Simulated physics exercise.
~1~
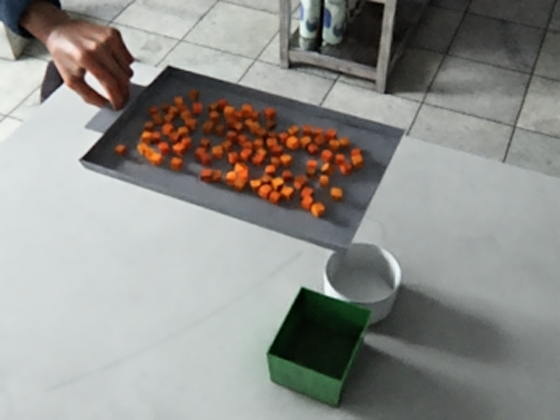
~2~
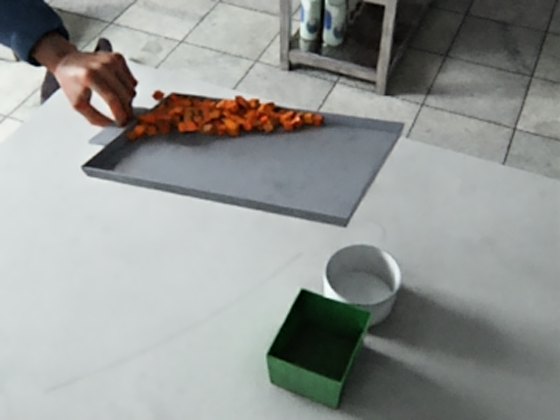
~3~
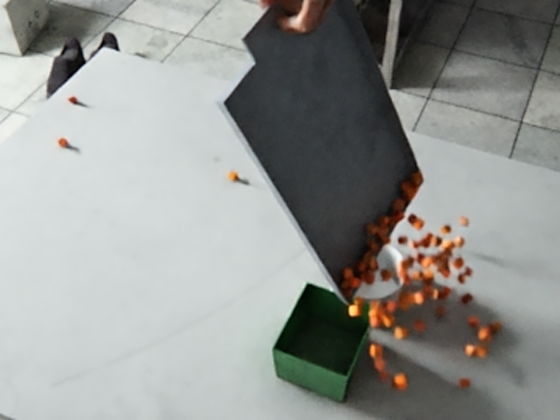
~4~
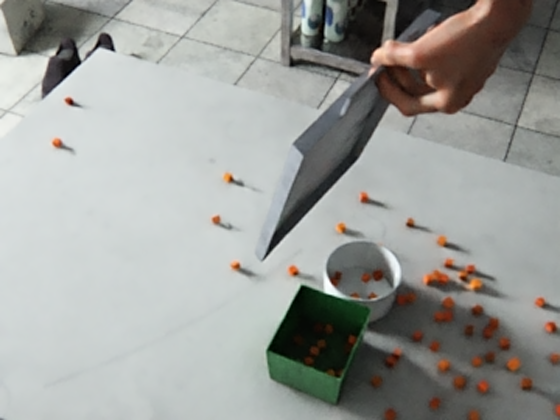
On a pale grey table above a tiled floor, seen from above by a slightly swaying camera, a hand holds a flat grey tray scattered with many small orange carrot cubes. A green square tin and a round white dish stand towards the front, right of centre. The tray tilts a little and the cubes bunch along its far edge. It then tips steeply to the right, and cubes pour off its low corner, many missing the containers. At the end the hand holds the emptied tray on edge, with most cubes strewn over the table and a few in the dish and tin.
